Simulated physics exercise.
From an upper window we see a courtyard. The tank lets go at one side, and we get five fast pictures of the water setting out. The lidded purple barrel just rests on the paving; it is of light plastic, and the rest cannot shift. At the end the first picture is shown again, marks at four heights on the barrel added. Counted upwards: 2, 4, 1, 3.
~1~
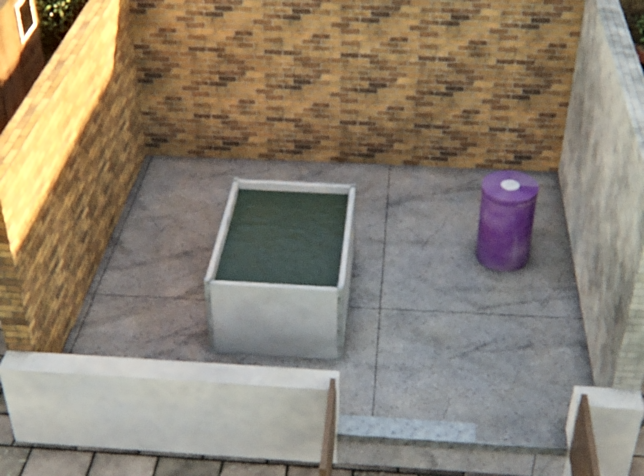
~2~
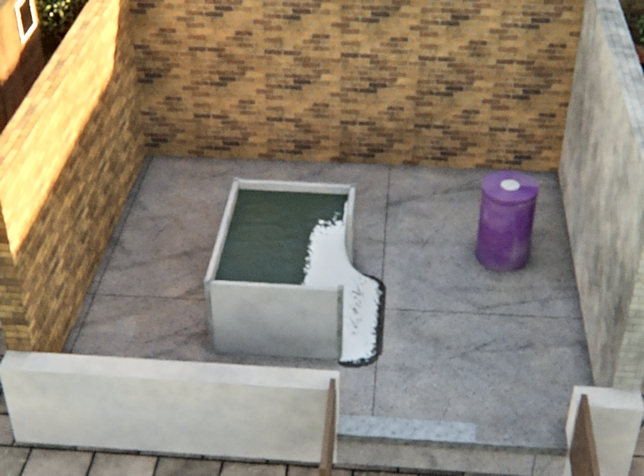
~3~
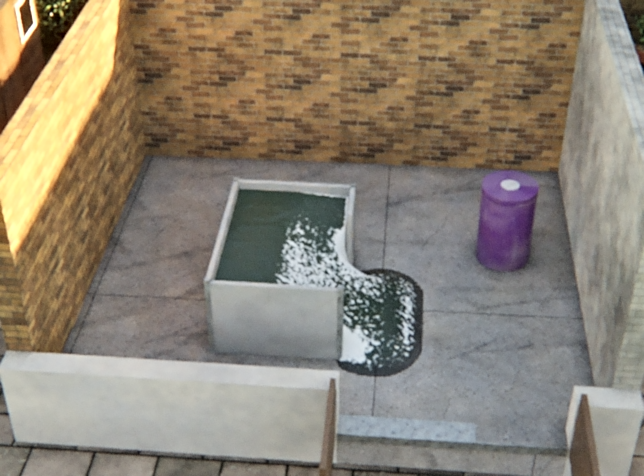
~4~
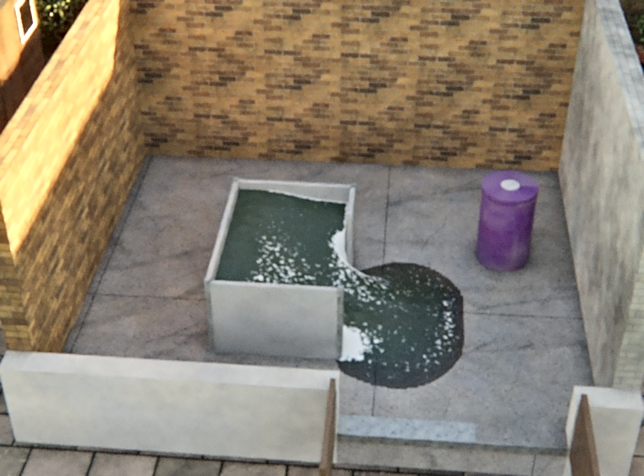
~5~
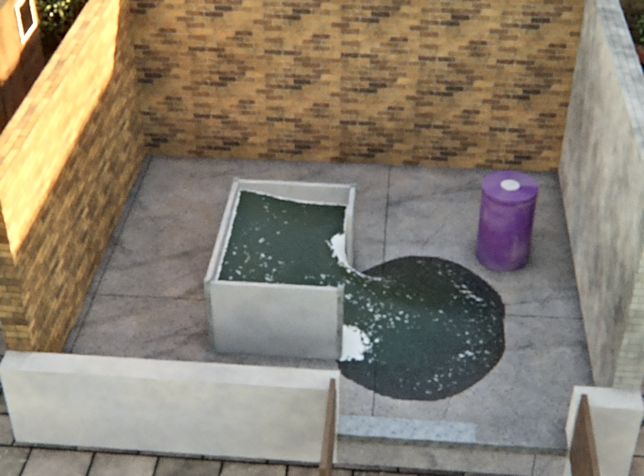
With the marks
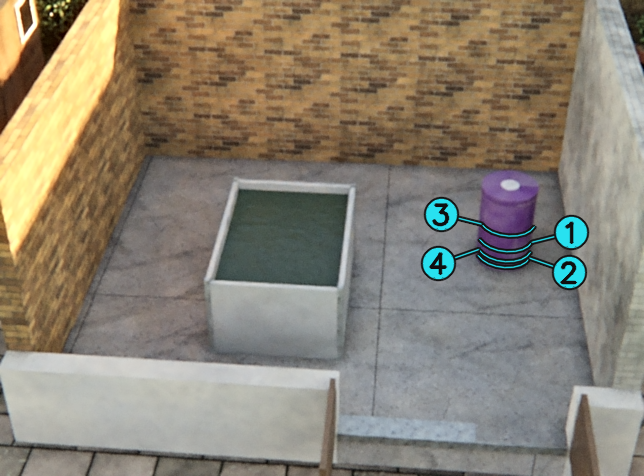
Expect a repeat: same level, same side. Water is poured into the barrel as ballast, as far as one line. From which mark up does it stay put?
The answer is level 1.
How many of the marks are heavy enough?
Two of the four.
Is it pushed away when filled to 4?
Yes, that goes wrong.
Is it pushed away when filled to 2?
Yes.
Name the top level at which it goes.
That is level 4.
On the marked copy, 1 at (506, 251); 2 at (504, 267); 3 at (508, 236); 4 at (505, 261); from the bottom up 2, 4, 1, 3.
For level 1, it does not move.
For level 2, it is pushed about twice its own width away.
For level 3, it does not move.
For level 4, it is pushed about half its own width away.
